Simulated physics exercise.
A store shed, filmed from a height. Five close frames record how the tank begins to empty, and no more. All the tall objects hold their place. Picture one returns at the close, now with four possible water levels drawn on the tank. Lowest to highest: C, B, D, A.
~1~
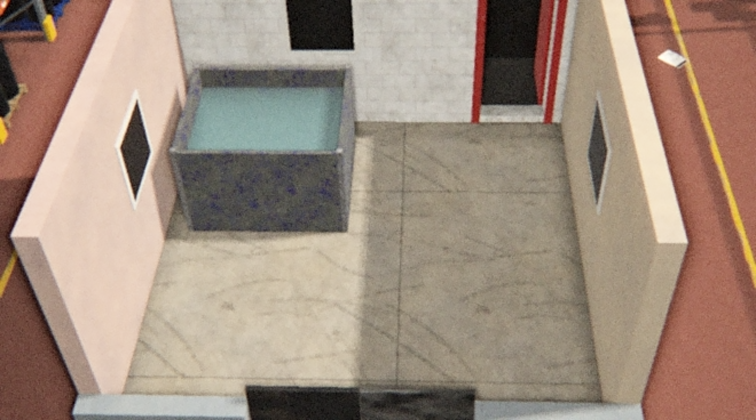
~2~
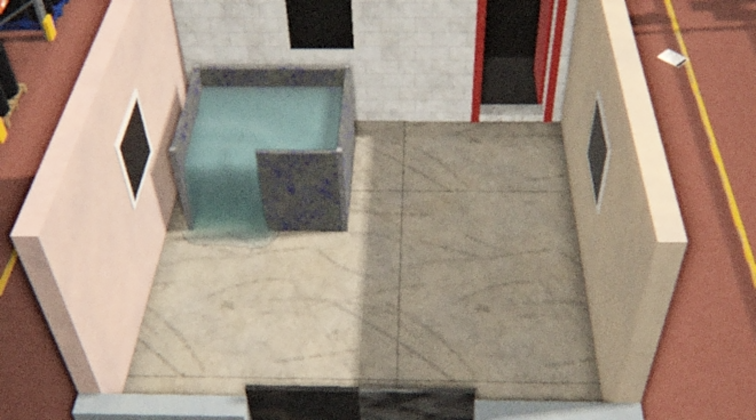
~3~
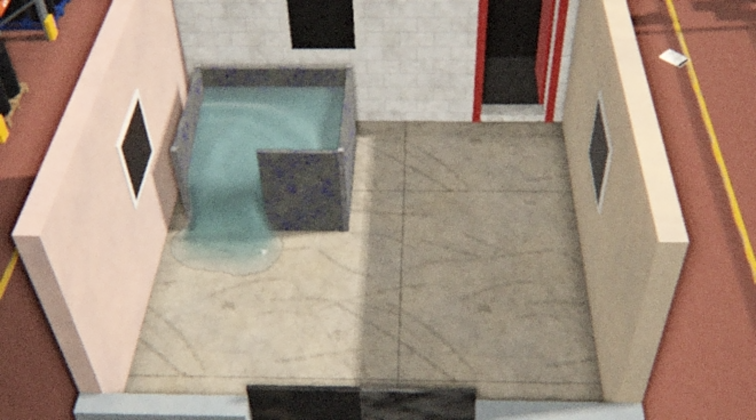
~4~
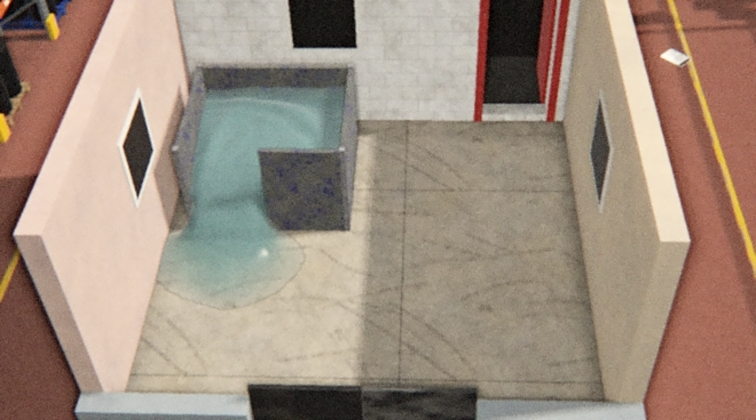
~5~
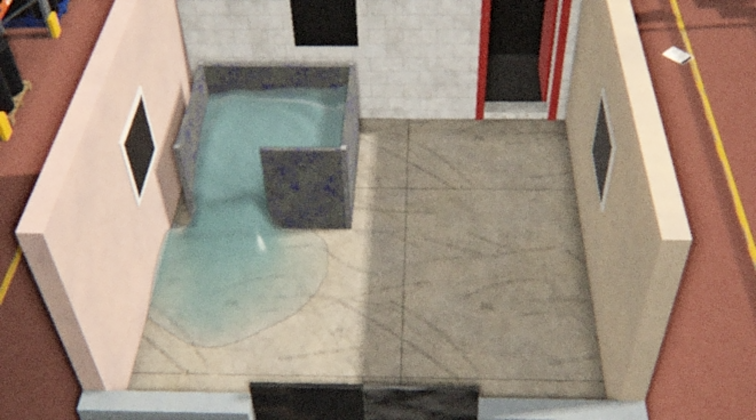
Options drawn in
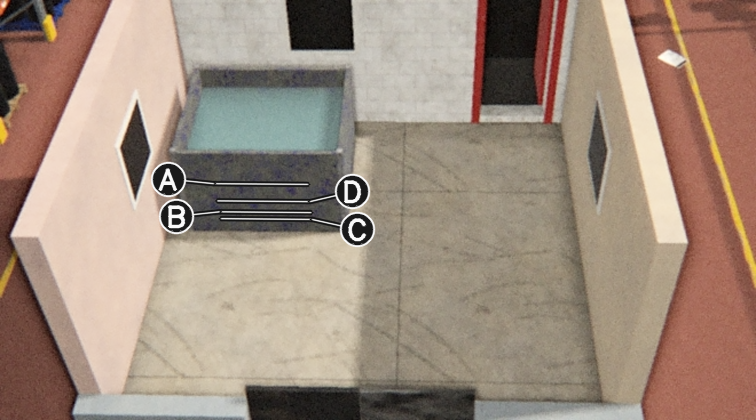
In the video, water rests in a grey tank inside a roofless shed seen from above, then the left part of the tank's front opens and water pours out, spreading forward across the left side of the concrete floor.
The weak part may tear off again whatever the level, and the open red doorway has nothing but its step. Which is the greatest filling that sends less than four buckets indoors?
It is D.
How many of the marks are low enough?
Three of them.
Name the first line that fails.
A it is.
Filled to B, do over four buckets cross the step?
No.
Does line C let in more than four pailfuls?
No, not at all.
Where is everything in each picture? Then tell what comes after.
Water in the tank at rest, its middle at (267, 125); foot of the red doorway at (511, 122); shut gate at (360, 396), in the first picture.
Front seen at (269, 238), 1 % of the ground wet, in the second picture.
Front seen at (266, 263), 4 % of the ground wet, in the third picture.
Front seen at (230, 303), 8 % of the ground wet, in the fourth picture.
Front seen at (194, 337), 13 % of the ground wet, in the fifth picture.
On the marked copy, A at (260, 184); B at (265, 212); C at (266, 219); D at (263, 201); from the bottom up C, B, D, A.
With A, some 15 bucketfuls get in.
With B, nothing gets over.
With C, nothing gets over.
With D, a bucket or two gets in.
